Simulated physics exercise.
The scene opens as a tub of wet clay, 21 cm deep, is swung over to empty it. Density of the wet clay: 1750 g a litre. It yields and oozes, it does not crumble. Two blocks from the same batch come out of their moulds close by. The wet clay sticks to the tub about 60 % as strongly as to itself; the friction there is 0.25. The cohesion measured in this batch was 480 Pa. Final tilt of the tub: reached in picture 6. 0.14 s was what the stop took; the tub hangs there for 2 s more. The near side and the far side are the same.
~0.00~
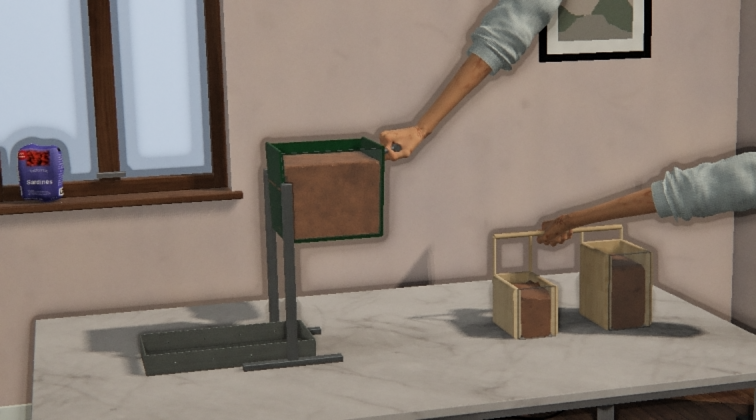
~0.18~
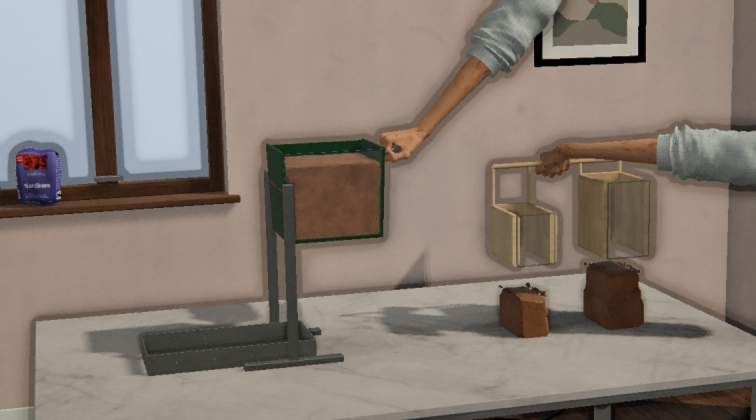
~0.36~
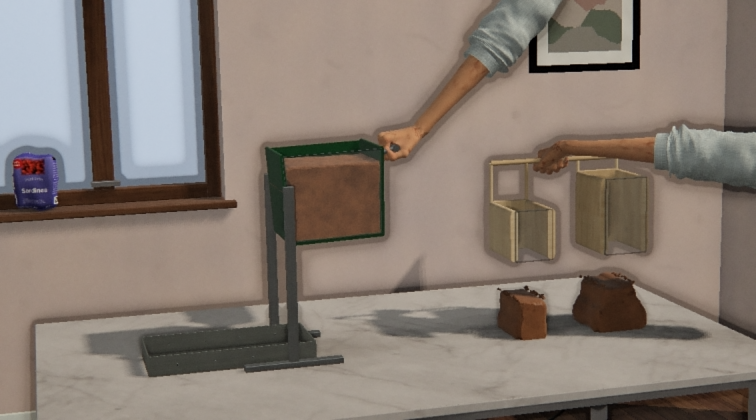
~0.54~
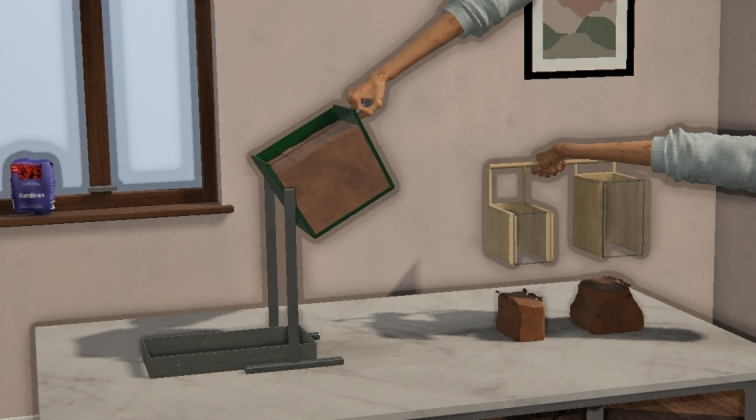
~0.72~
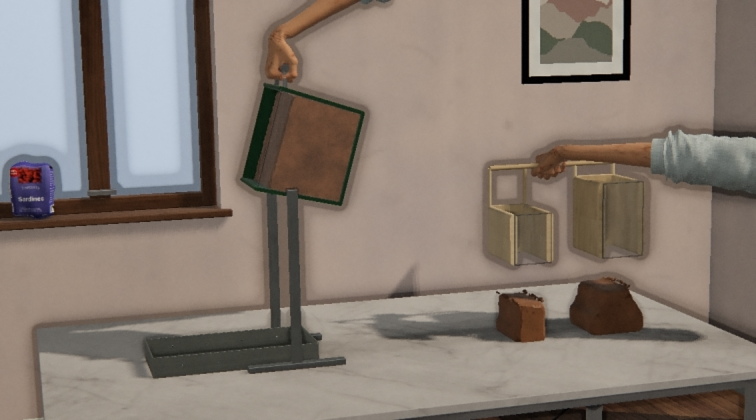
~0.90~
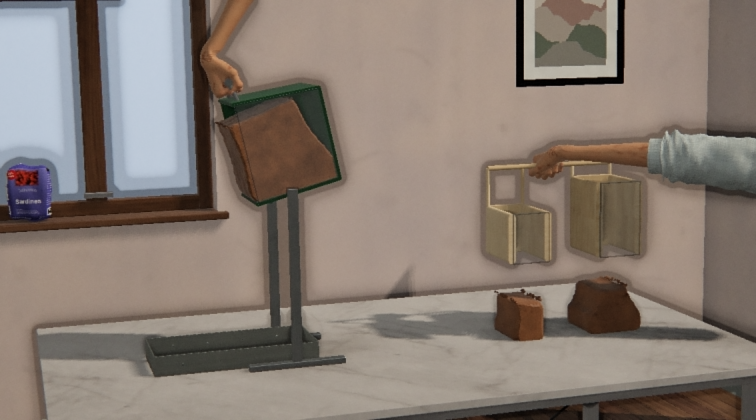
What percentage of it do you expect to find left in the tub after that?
About 28 percent is left in the tub.
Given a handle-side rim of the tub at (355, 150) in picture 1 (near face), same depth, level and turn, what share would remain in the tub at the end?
35 %.
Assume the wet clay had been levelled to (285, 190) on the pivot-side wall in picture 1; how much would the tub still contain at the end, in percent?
Roughly 35 per cent would still be in the tub at the end.
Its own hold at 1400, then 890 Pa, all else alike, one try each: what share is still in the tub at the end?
20 in a hundred, followed by 35 in a hundred.
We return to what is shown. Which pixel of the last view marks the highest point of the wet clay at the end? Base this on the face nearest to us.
Around (322, 157).
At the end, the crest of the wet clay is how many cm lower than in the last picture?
The top ends up some 14 cm below its level in the last picture.
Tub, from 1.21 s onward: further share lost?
Roughly 3 %.
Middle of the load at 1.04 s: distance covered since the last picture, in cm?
Displacement noted: Approx. 10 cm... about that.
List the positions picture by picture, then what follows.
The first picture shows handle-side rim at (381, 148), tilt 0 degrees; crest of the wet clay at (299, 165); block heights 11 cm, 16 cm (left to right).
The second picture shows handle-side rim at (381, 149), tilt 0 degrees; crest of the wet clay at (300, 166); block heights 11 cm, 15 cm (left to right).
The third picture shows handle-side rim at (380, 148), tilt 2 degrees; crest of the wet clay at (374, 162); block heights 10 cm, 12 cm (left to right).
The fourth picture shows handle-side rim at (352, 113), tilt 29 degrees; crest of the wet clay at (355, 128); block heights 10 cm, 12 cm (left to right).
The fifth picture shows handle-side rim at (280, 90), tilt 74 degrees; crest of the wet clay at (299, 98); block heights 10 cm, 12 cm (left to right).
The sixth picture shows handle-side rim at (234, 107), tilt 102 degrees; crest of the wet clay at (295, 101); block heights 10 cm, 12 cm (left to right).
After 1.04 s, the tub is at 102 degrees and holds 51 %.
After 1.21 s, the tub is at 102 degrees and holds 31 %.
After 1.38 s, the tub is at 102 degrees and holds 29 %.
After 1.55 s, the tub is at 102 degrees and holds 28 %.
After 2.90 s, the tub is at 102 degrees and holds 28 %.
